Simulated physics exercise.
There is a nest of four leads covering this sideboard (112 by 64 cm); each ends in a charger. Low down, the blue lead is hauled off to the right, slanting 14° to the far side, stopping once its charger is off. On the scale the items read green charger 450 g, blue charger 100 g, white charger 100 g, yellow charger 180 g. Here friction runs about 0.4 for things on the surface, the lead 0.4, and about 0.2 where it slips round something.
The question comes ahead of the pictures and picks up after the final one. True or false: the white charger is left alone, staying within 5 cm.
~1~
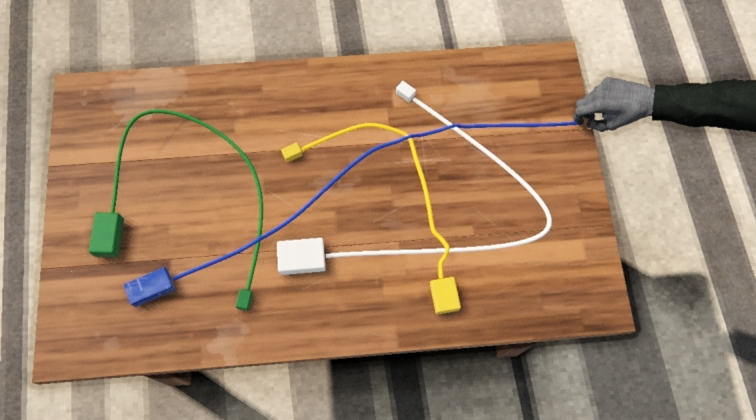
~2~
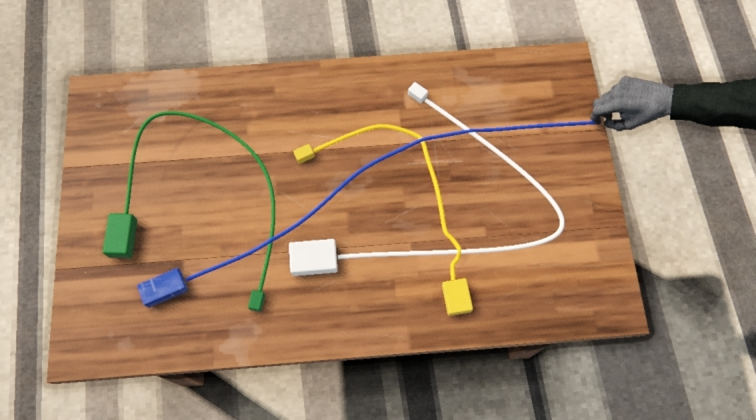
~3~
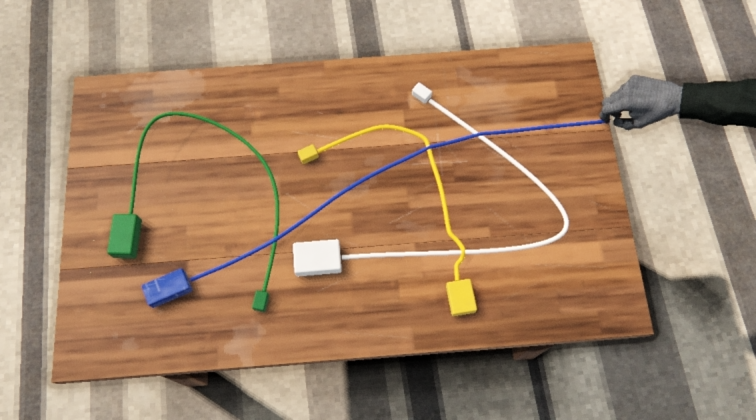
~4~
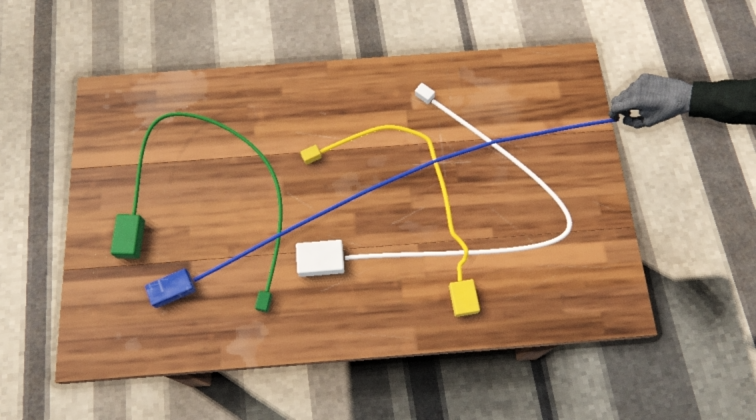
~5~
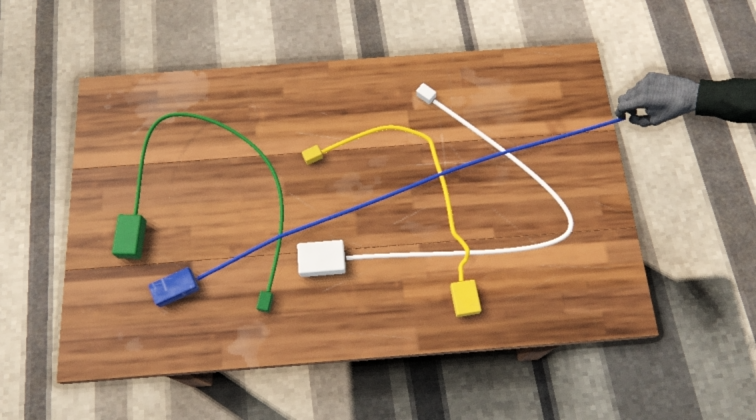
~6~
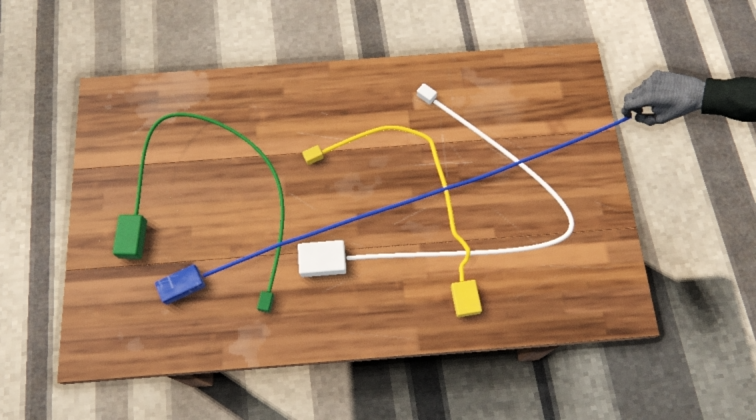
True.
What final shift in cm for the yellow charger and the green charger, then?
The yellow charger ends 0 cm from its start, the green charger 0 cm.
Next, the blue lead's tail end at (350, 214); blue charger 32 cm off its start.
Then, the blue lead's tail end at (495, 166); blue charger 63 cm off its start.
After that, the blue lead has left the top; blue charger 97 cm off its start at (623, 137).
Later, the blue lead has left the top; blue charger over the edge.
At the end, the blue lead has left the top; white charger 0 cm off its start at (322, 257), blue charger over the edge.
